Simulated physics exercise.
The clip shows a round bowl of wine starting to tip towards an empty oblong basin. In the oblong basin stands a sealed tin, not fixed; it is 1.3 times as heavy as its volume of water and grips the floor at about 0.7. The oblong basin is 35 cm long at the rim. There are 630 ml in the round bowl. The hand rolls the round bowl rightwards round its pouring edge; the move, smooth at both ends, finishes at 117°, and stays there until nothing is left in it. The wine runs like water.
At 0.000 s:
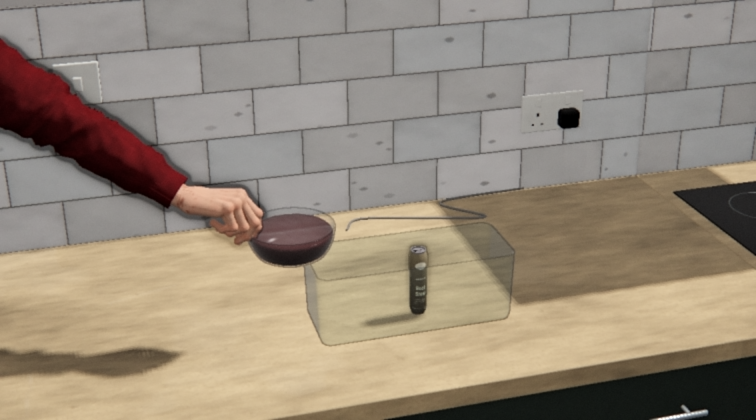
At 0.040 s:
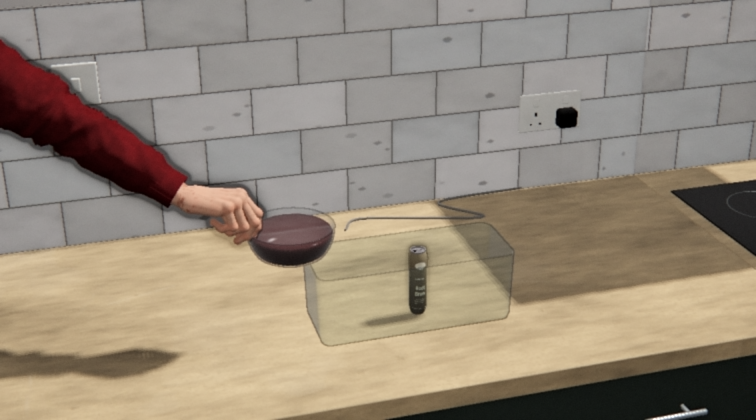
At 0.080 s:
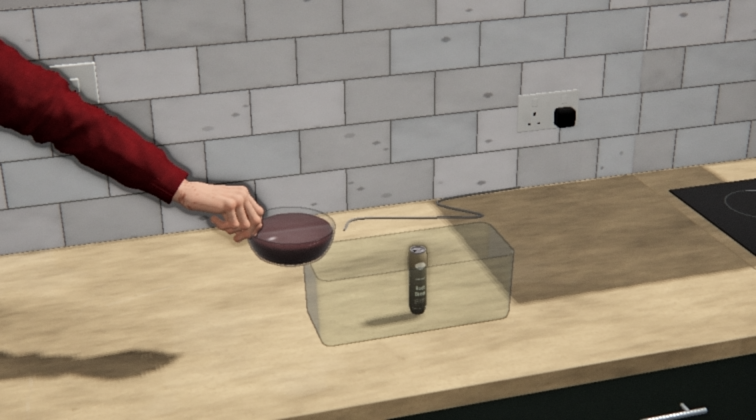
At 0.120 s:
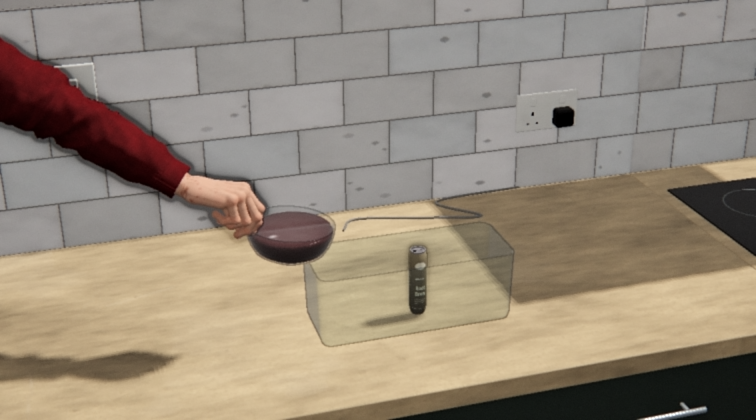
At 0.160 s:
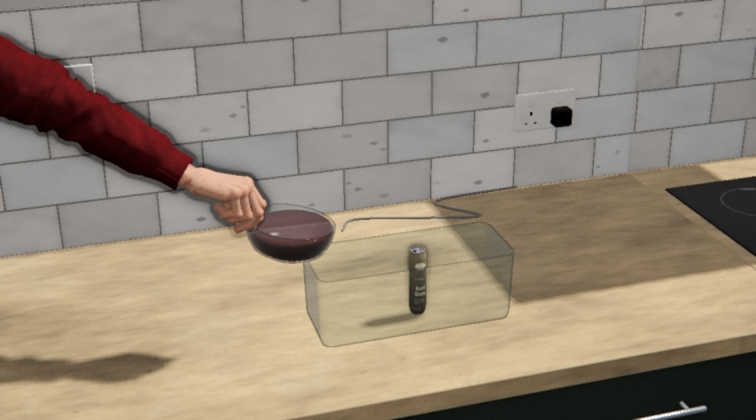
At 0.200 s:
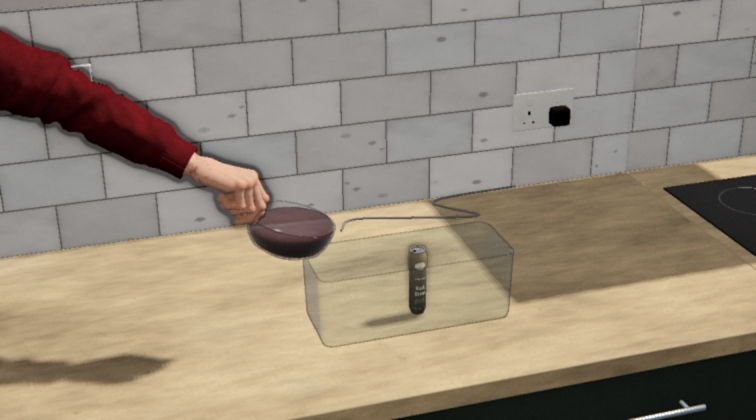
At first, a hand in a red sleeve holds a round glass bowl of dark red wine level beside a clear, empty oblong basin on a wooden counter. The bowl stays nearly still, then the hand slowly rolls it a little rightwards, its left side lifting slightly.
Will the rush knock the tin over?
The tin remains upright.
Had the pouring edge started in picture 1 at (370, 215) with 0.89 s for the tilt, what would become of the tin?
Then it remains upright.
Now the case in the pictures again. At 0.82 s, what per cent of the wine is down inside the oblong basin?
About 98 per cent.
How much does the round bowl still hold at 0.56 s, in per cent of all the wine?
About 28 per cent.
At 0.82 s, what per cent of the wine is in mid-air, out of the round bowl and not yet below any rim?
Some 2 per cent.
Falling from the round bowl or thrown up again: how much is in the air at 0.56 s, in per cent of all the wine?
Near 48 in a hundred.
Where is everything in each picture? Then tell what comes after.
Tilt 0°; pouring edge (334, 221); surface from (248, 235) to (331, 224); the oblong basin's rim runs from (310, 264) to (503, 238); the tin's top is at (418, 252), in the first picture.
Tilt 1°; pouring edge (333, 222); surface from (248, 235) to (331, 224), in the second picture.
Tilt 2°; pouring edge (333, 222); surface from (248, 234) to (331, 224), in the third picture.
Tilt 5°; pouring edge (334, 222); surface from (249, 233) to (331, 222), in the fourth picture.
Tilt 9°; pouring edge (333, 223); surface from (248, 230) to (331, 221), in the fifth picture.
Tilt 14°; pouring edge (333, 223); surface from (249, 227) to (332, 219); 1 per cent is over the edge, in the sixth picture.
Then, 0.56 s in, the tilt is 81° and 28 per cent is still to pour; the tin stands where it began.
Then, 0.82 s in, the tilt is 115° and 0 per cent is still to pour; the tin stands where it began.
Then, 1.09 s in, the tilt is 117° and 0 per cent is still to pour; the tin stands where it began.
Then, 1.39 s in, the tilt is 117° and 0 per cent is still to pour; the tin stands where it began.
Finally, the tin stands where it began.
